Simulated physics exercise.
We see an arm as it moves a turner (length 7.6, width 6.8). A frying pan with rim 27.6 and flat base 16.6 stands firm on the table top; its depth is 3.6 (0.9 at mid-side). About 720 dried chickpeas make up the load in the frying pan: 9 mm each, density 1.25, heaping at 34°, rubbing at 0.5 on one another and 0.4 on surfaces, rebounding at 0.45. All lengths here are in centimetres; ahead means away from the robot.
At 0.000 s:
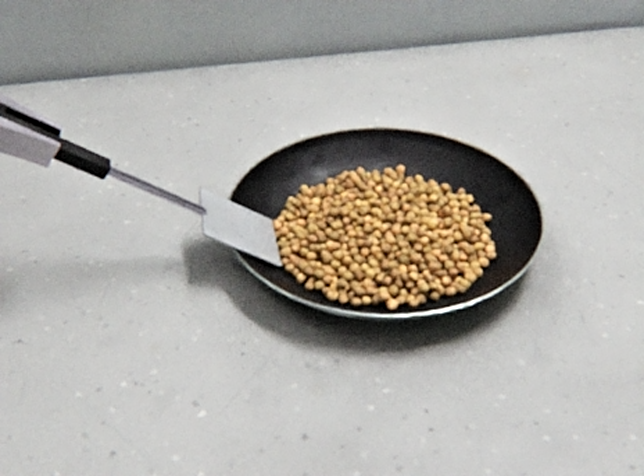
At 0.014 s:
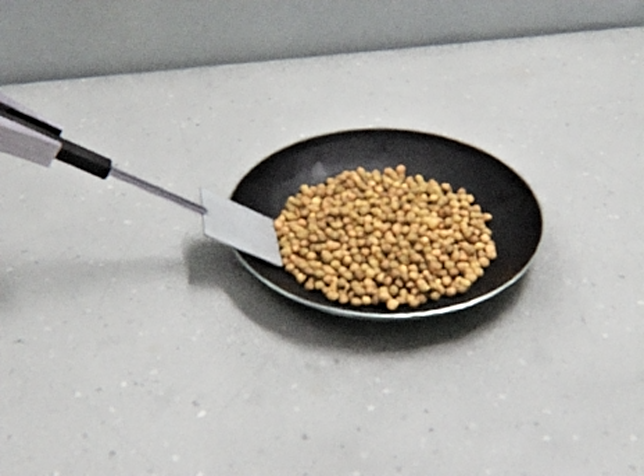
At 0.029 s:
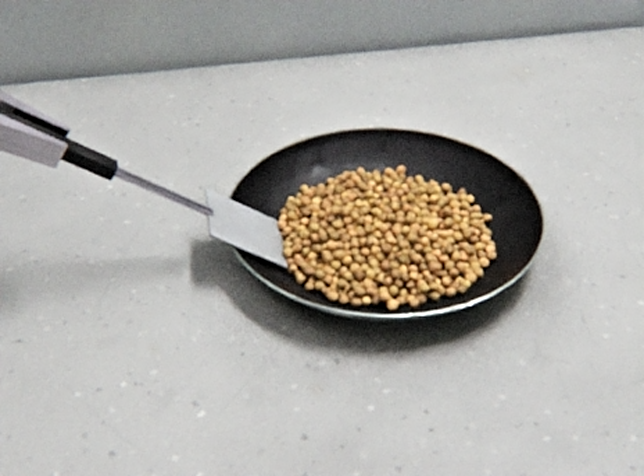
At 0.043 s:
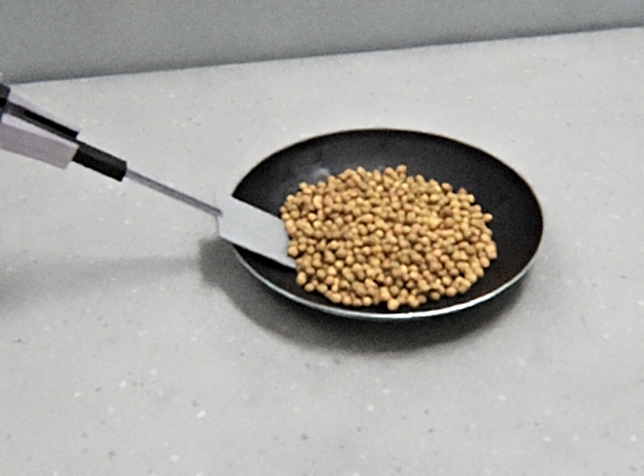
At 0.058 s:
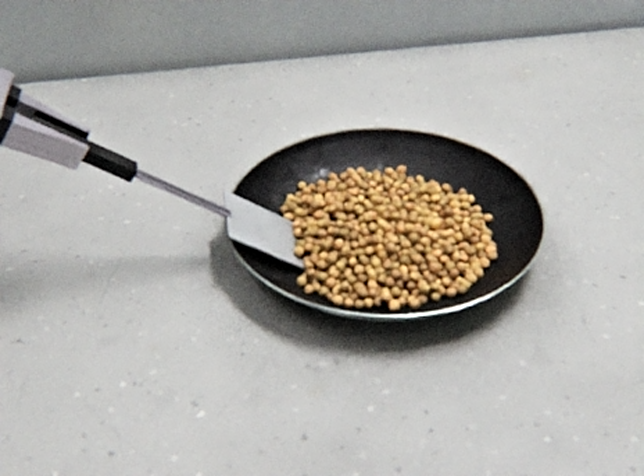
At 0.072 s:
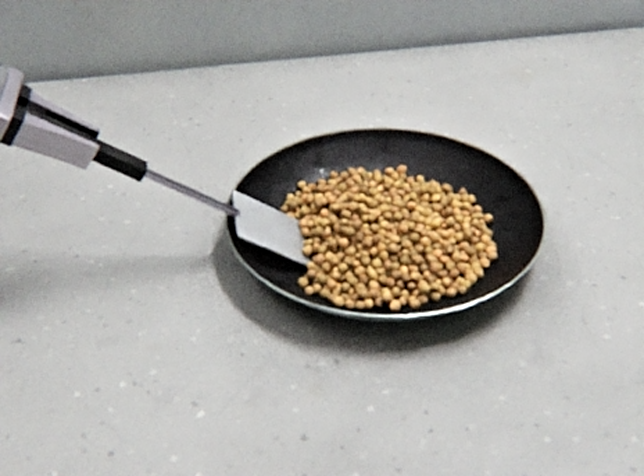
On a speckled grey table top, a robot arm slowly pushing a turner rightward into dried chickpeas in a black frying pan.
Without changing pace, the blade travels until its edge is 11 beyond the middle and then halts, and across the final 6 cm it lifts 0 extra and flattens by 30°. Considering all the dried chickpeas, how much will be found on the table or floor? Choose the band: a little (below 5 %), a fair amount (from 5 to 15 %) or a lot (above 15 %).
It is a fair amount, from 5 to 15 %.
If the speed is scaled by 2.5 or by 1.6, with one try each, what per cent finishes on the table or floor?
Some 20 and 15 per cent.
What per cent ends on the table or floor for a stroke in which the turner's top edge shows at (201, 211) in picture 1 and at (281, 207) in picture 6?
Close to 20 in a hundred.
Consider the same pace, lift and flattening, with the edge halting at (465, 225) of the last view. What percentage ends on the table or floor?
About 0 per cent.
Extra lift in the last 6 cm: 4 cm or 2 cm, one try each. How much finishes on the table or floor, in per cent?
Close to 10 and 10 percent respectively.
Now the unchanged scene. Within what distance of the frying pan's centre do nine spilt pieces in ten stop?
25 cm.
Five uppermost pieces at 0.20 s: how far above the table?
About 3 centimetres.
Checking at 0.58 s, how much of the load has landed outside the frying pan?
10 per cent.
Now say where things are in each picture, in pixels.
The first picture shows the turner top edge at (201, 211), sloping 36°; upper third of the load around (384, 227), from x 275 to 490, top at y 170; 715 in the frying pan.
The second picture shows the turner top edge at (202, 211), sloping 36°; upper third of the load around (384, 227), from x 280 to 490, top at y 170.
The third picture shows the turner top edge at (208, 212), sloping 36°; upper third of the load around (383, 227), from x 285 to 490, top at y 170.
The fourth picture shows the turner top edge at (216, 213), sloping 36°; upper third of the load around (374, 226), from x 285 to 490, top at y 170.
The fifth picture shows the turner top edge at (226, 213), sloping 36°; upper third of the load around (373, 227), from x 285 to 490, top at y 170.
The sixth picture shows the turner top edge at (235, 213), sloping 36°; upper third of the load around (376, 226), from x 285 to 490, top at y 170; 715 in the frying pan.
After 0.20 s, sloping 36°, highest piece 4 above the table; 715 in the frying pan.
After 0.32 s, sloping 28°, highest piece 4 above the table; 715 in the frying pan.
After 0.58 s, sloping 6°, highest piece 5 above the table; 642 in the frying pan, 73 on the table or floor.
After 1.63 s, sloping 6°, highest piece 5 above the table; 642 in the frying pan, 73 on the table or floor.
In the end, 642 in the frying pan, 73 on the table or floor. That is 10 % on the table or floor.
